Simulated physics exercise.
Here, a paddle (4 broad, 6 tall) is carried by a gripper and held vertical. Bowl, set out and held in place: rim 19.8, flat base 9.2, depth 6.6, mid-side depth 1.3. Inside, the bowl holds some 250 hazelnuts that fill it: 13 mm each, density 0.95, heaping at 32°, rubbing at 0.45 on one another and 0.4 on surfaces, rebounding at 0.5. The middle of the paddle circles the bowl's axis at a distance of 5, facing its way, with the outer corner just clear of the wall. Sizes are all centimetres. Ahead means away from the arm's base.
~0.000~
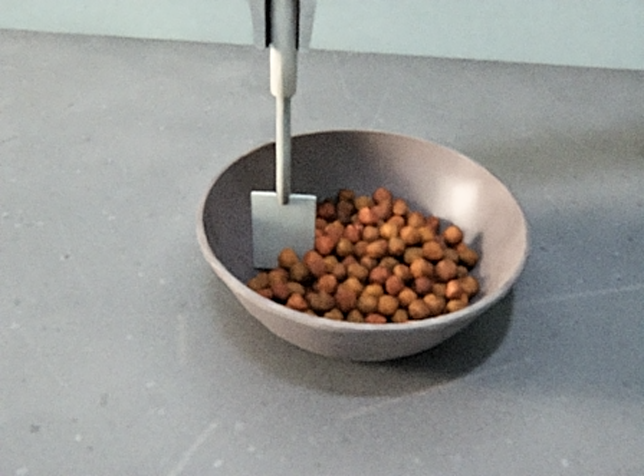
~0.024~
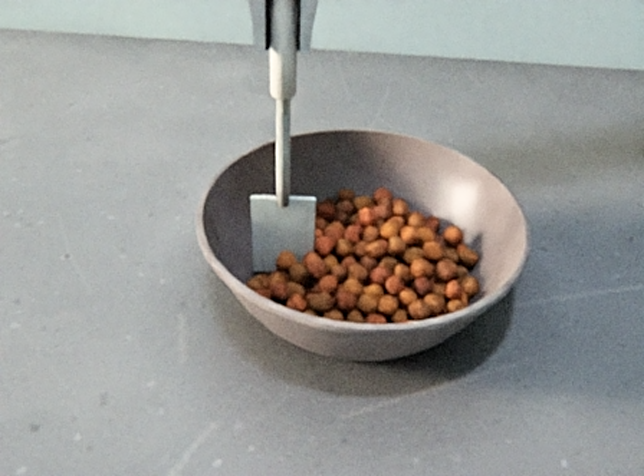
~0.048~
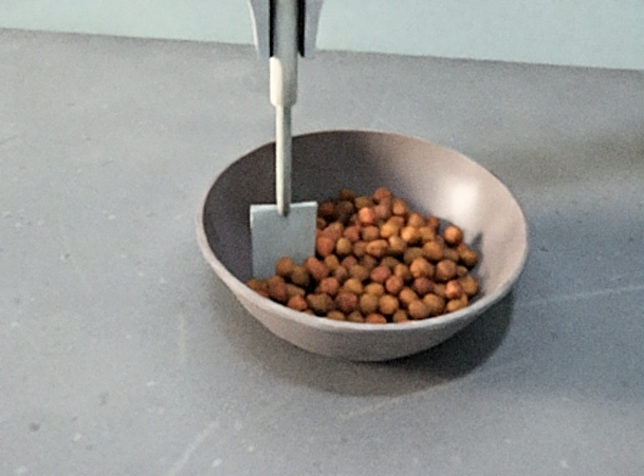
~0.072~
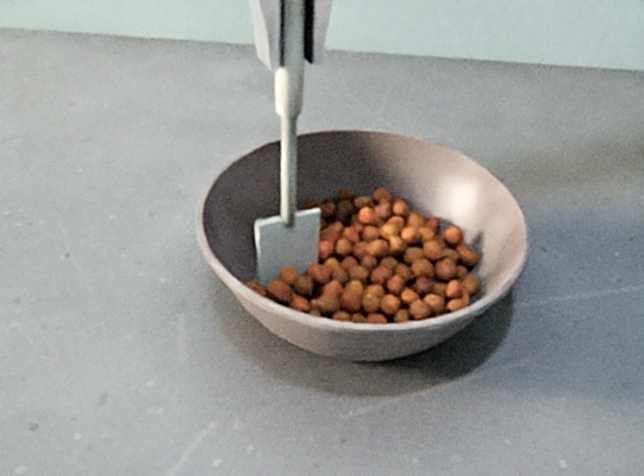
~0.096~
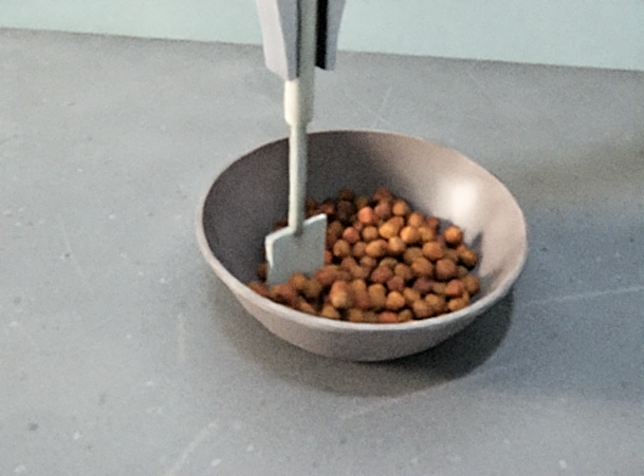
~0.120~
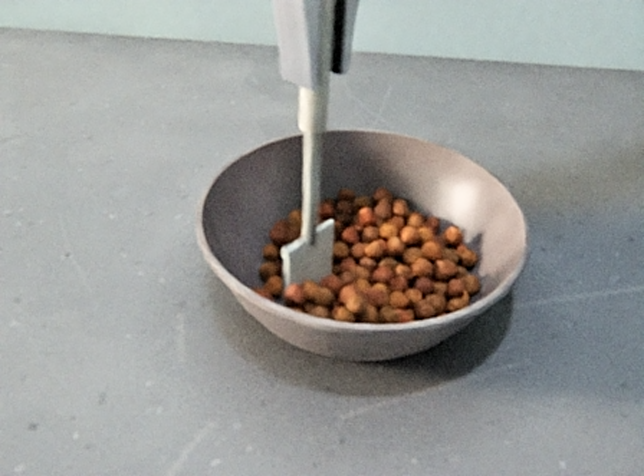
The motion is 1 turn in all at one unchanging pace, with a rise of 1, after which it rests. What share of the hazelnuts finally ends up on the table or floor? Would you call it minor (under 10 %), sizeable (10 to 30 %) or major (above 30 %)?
I would call it minor.
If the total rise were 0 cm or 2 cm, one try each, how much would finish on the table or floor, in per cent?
Estimates: 5 % and 5 %.
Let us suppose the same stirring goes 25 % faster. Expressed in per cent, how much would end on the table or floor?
It would come to around 10 percent.
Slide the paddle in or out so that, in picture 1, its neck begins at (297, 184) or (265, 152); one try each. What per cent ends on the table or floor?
Close to 0 per cent for the first and close to 0 per cent for the second.
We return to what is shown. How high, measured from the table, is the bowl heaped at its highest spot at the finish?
It reaches some 6.5 cm above the table.
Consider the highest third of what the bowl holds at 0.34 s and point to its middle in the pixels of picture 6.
The top third is centred near (452, 228) in the last picture.
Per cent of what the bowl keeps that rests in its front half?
I'd say around 65 per cent.
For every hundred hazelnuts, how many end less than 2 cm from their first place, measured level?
Near 15 per cent of the pieces.
After 0.34 s, 172° round, highest piece 8 above the table; 252 in the bowl, 1 in flight or on the tool.
After 0.56 s, 290° round, highest piece 7 above the table; 248 in the bowl, 3 on the table or floor, 2 in flight or on the tool.
After 0.87 s, 0° round, highest piece 7 above the table; 243 in the bowl, 10 on the table or floor.
After 1.57 s, 0° round, highest piece 7 above the table; 243 in the bowl, 10 on the table or floor.
In the end, 243 in the bowl, 10 on the table or floor. That is 4 % on the table or floor.
